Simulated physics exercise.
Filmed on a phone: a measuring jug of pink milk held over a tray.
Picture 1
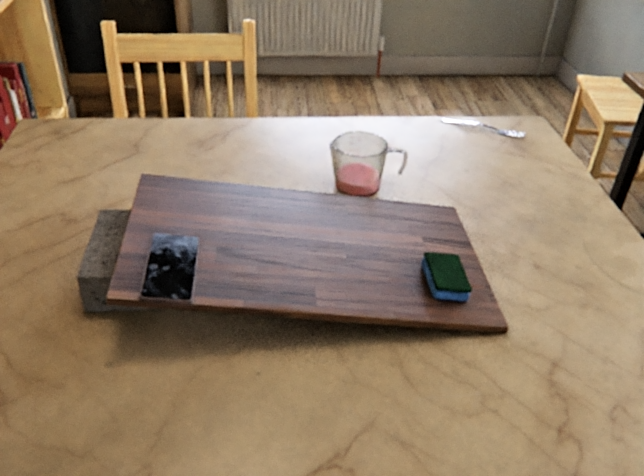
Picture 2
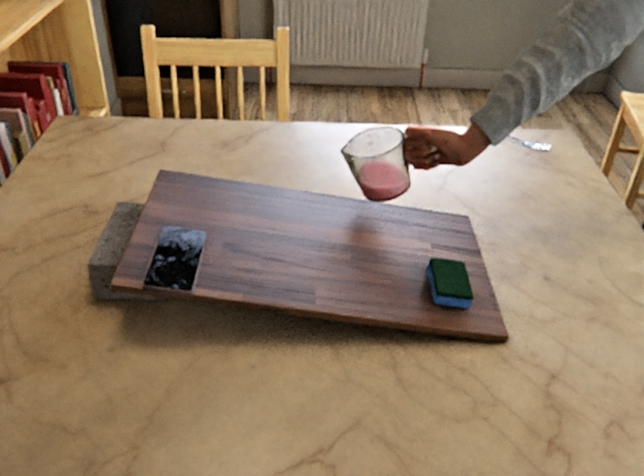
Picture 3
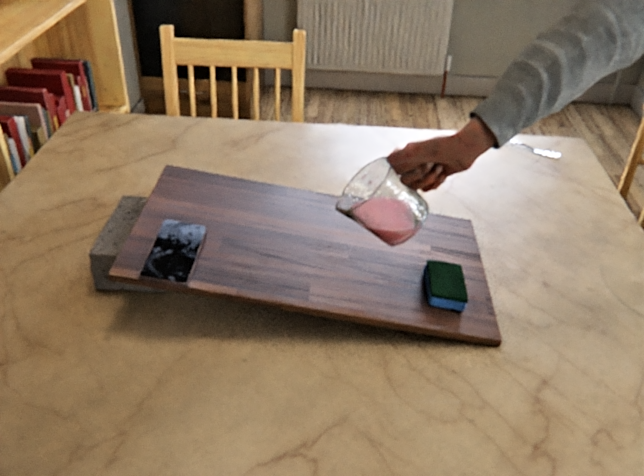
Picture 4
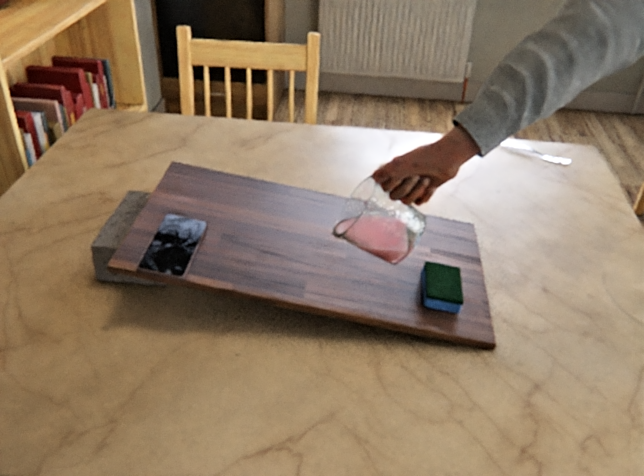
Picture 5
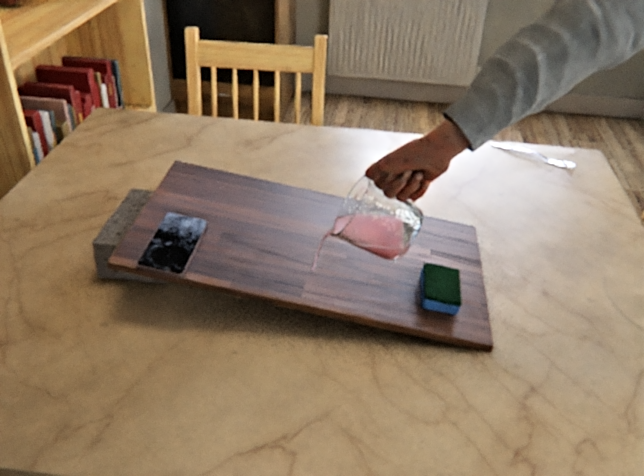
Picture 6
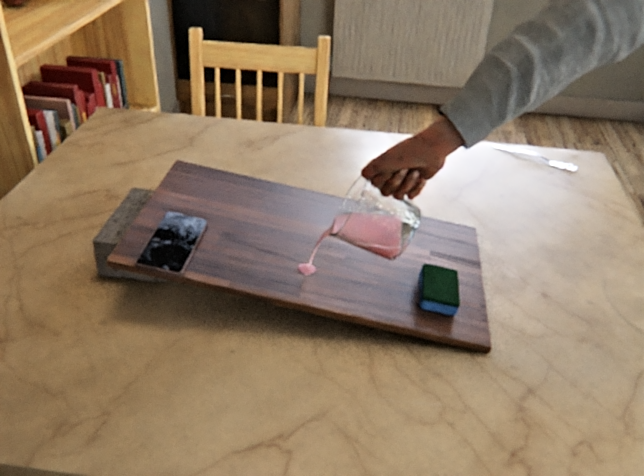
On a marbled table indoors, a hand lifts a glass jug of pink liquid over a sloping wooden board holding a phone and a sponge, tilts it leftward, and pours a thin stream onto the board between them.
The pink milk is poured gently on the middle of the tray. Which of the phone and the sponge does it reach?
The phone remains untouched; the sponge ends up in the puddle.
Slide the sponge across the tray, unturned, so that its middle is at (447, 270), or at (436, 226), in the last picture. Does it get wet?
In the first try it ends up in the puddle; in the second it escapes.
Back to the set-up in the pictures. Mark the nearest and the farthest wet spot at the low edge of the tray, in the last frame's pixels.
It runs from (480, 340) to (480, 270).
A moment on, it runs down to the right; the phone is untouched; the sponge is untouched.
Further on, it runs down to the right and off the end; the phone is untouched; the sponge is reached.
When it is over, it runs down to the right and off the end; the phone is untouched; the sponge is reached.
